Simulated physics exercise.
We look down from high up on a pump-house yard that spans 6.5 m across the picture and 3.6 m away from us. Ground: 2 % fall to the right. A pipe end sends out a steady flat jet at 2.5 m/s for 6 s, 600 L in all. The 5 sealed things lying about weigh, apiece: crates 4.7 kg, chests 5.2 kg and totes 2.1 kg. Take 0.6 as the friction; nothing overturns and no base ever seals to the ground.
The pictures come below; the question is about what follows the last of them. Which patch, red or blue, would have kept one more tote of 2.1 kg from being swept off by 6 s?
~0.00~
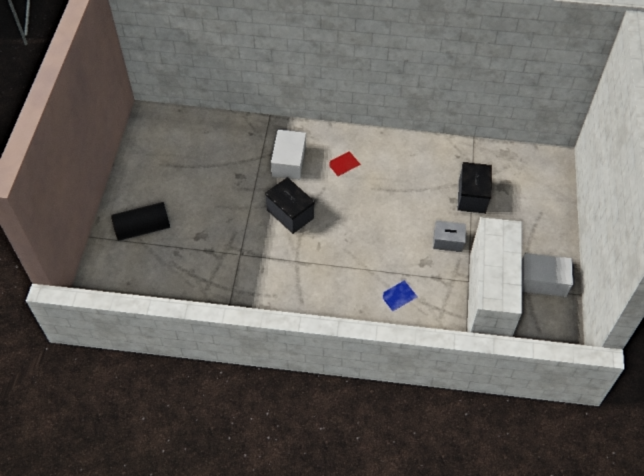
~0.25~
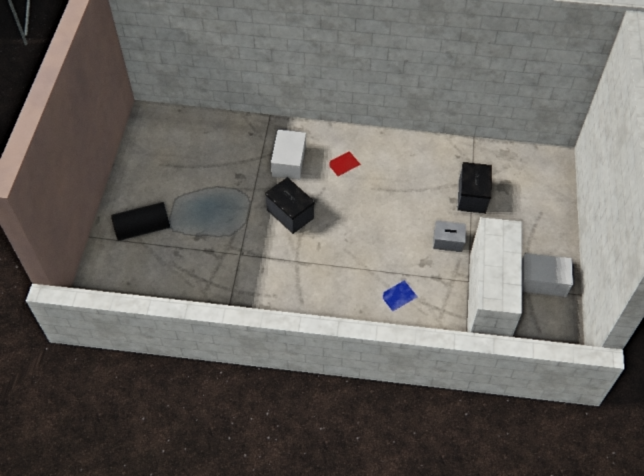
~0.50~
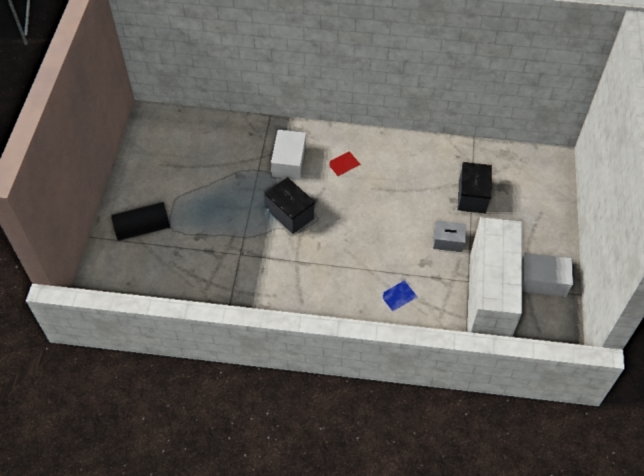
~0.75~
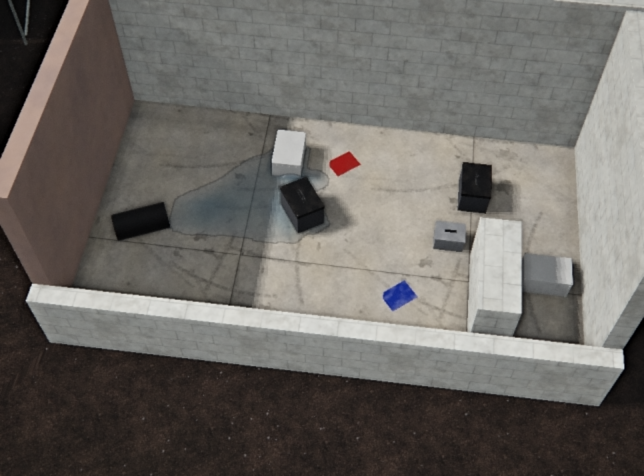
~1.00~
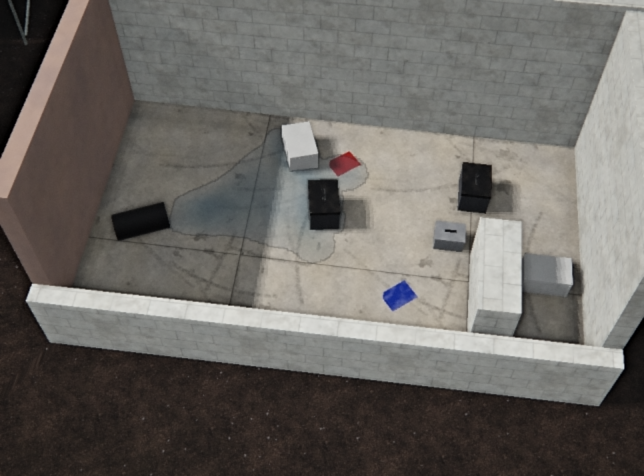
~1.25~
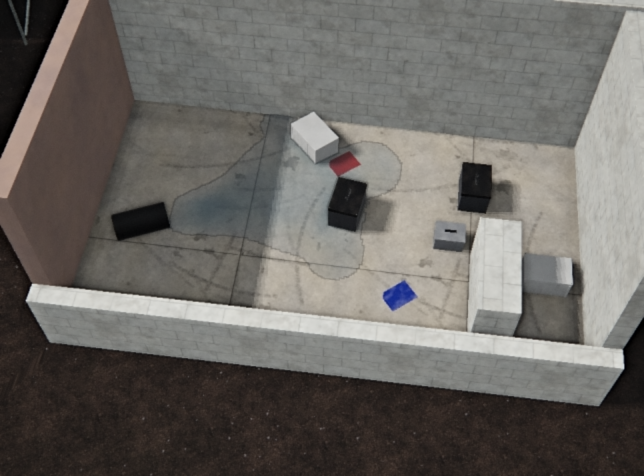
The blue patch.
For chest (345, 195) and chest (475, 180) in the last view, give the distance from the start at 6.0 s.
In that order: 350 cm, 140 cm.
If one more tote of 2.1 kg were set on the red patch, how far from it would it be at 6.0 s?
Distance: Approx. 300 cm.
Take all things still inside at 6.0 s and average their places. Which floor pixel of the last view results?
Somewhere near (545, 270).
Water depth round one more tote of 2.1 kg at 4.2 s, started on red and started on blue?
I'd say close to 15 cm, and close to 1 cm for the other.
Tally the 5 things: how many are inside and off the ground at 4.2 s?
Tally: 4 of them.
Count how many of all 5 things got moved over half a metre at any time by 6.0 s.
That makes 5.
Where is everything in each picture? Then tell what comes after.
A chest at (289, 197), on the bottom; a crate at (288, 148) rests on the ground; the red patch at (344, 164); the blue patch at (399, 296); water covers 0.0 m2; 0 of 5 have shifted, in the first frame.
A chest at (289, 197), on the bottom; a crate at (288, 148) rests on the ground; the red patch at (344, 164); the blue patch at (399, 296); 0.7 m2 under water; 0 of 5 have shifted, in the second frame.
A chest at (289, 197) rests on the ground; a crate at (288, 148), on the bottom; the red patch at (344, 164); the blue patch at (399, 296); water covers 1.3 m2; 0 of 5 have shifted, in the third frame.
A chest at (302, 196), on the bottom, 16 cm from its start; a crate at (289, 147), on the bottom; the red patch at (344, 164); the blue patch at (399, 296); water covers 2.0 m2; 1 of 5 have shifted, in the fourth frame.
A chest at (324, 196), on the bottom, 45 cm from its start; a crate at (300, 139), on the bottom, 21 cm from its start; the red patch at (344, 164); the blue patch at (399, 296); 3.1 m2 under water; 2 of 5 have shifted, in the fifth frame.
A chest at (347, 196), on the bottom, 77 cm from its start; a crate at (314, 131) rests on the ground, 47 cm from its start; the red patch at (344, 164); the blue patch at (399, 296); 4.5 m2 under water; 2 of 5 have shifted, in the sixth frame.
After 1.8 s on red it would be 61 cm off in 3 cm of water; on blue it would be 0 cm off in 0 cm of water.
After 2.7 s on red it would be 165 cm off in 5 cm of water; on blue it would be 0 cm off in 1 cm of water.
After 4.2 s on red it would be 313 cm off in 15 cm of water; on blue it would be 0 cm off in 1 cm of water.
After 6.0 s on red it would be 304 cm off in 13 cm of water; on blue it would be 0 cm off in 1 cm of water.
